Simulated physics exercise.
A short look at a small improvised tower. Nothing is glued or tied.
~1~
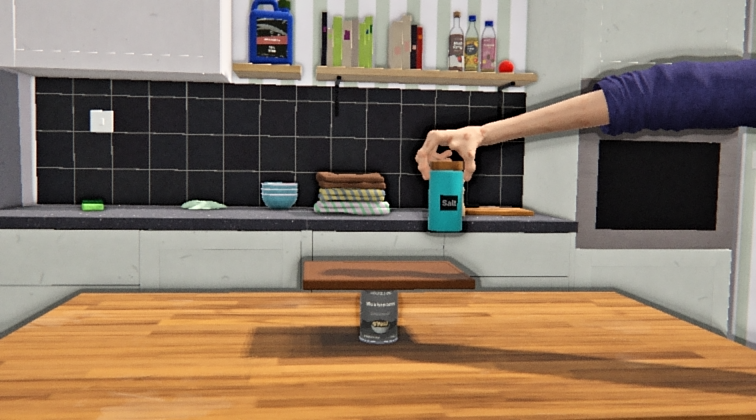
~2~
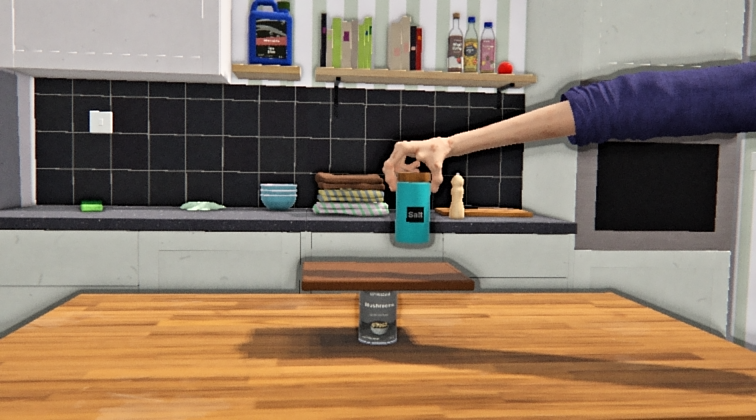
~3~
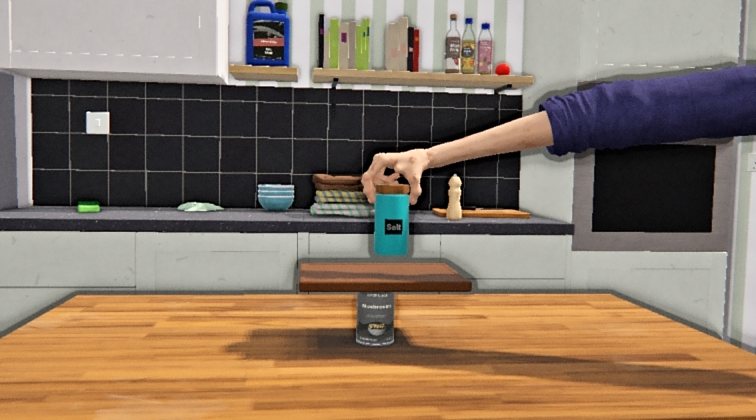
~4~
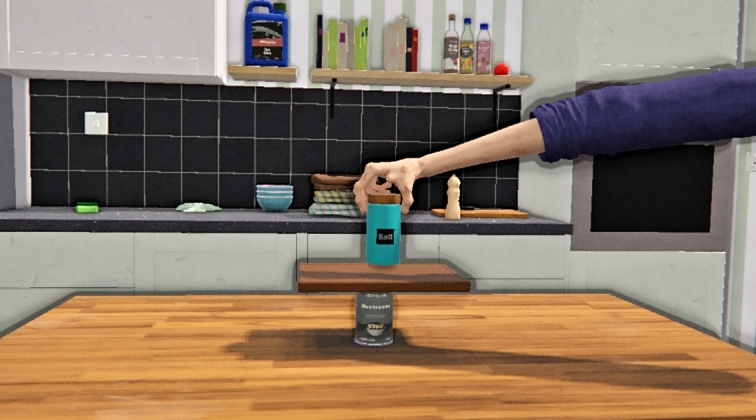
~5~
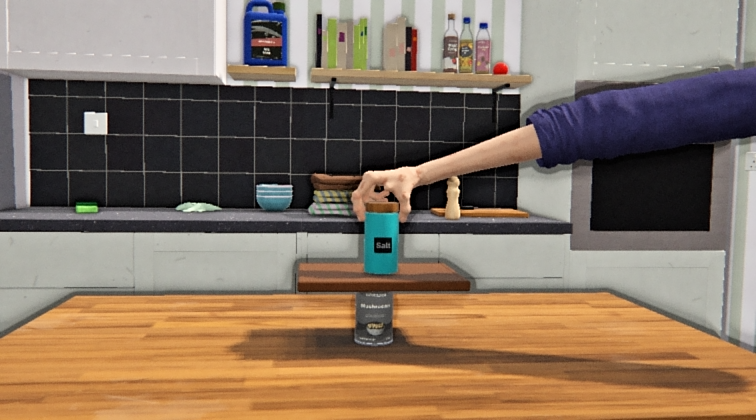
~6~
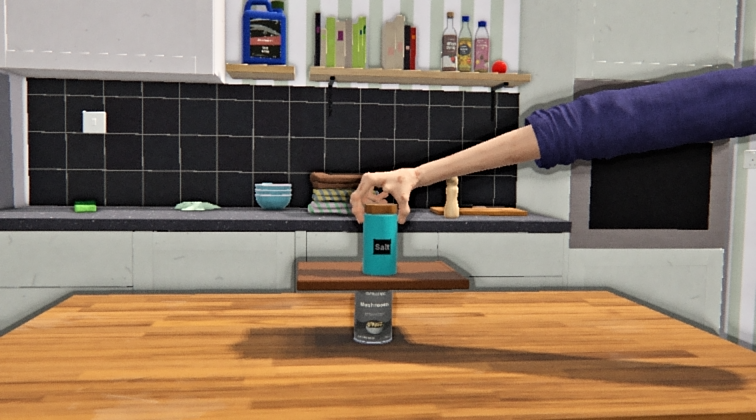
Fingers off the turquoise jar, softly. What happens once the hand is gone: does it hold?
Here the stack holds.
Then, 0.10 s after the last picture, nothing has stirred.
Then, 0.40 s after the last picture, turquoise jar resting near (380, 239).
At rest, all 3 in place. Seen from the same camera at the end, turquoise jar near (380, 239). The stack stays up.
